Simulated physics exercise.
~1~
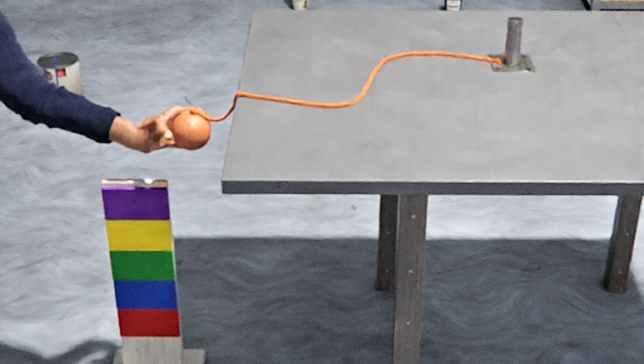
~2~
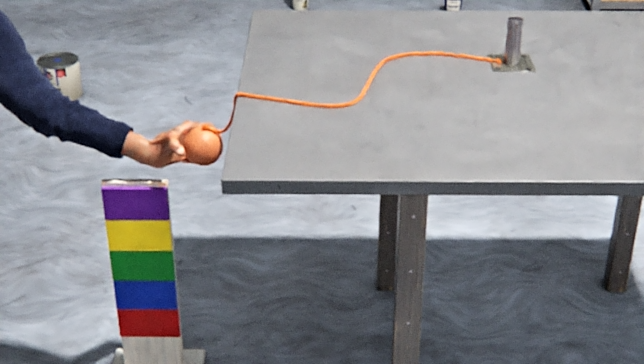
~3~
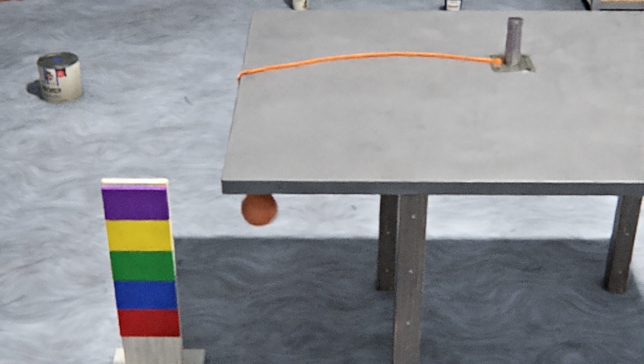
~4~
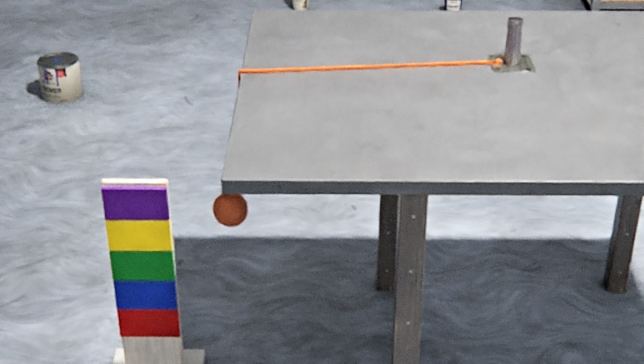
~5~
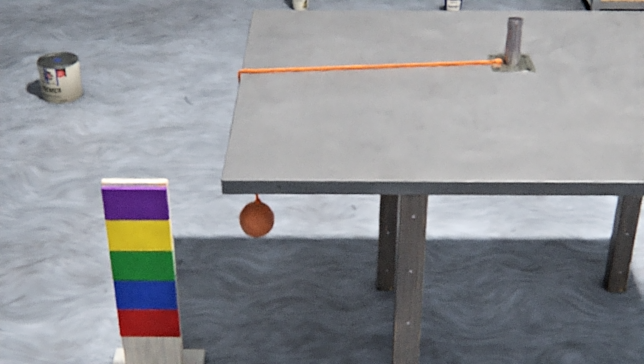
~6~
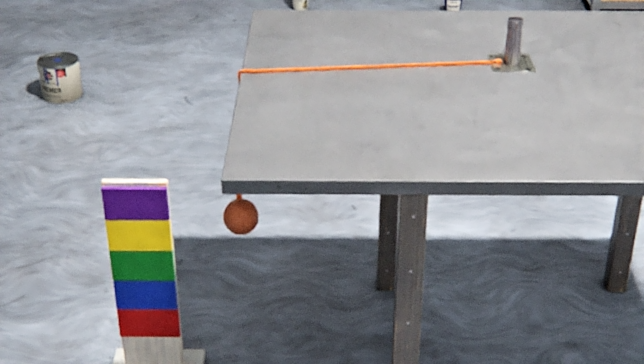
A round orange object on a cord is released and swings beneath the table's edge.
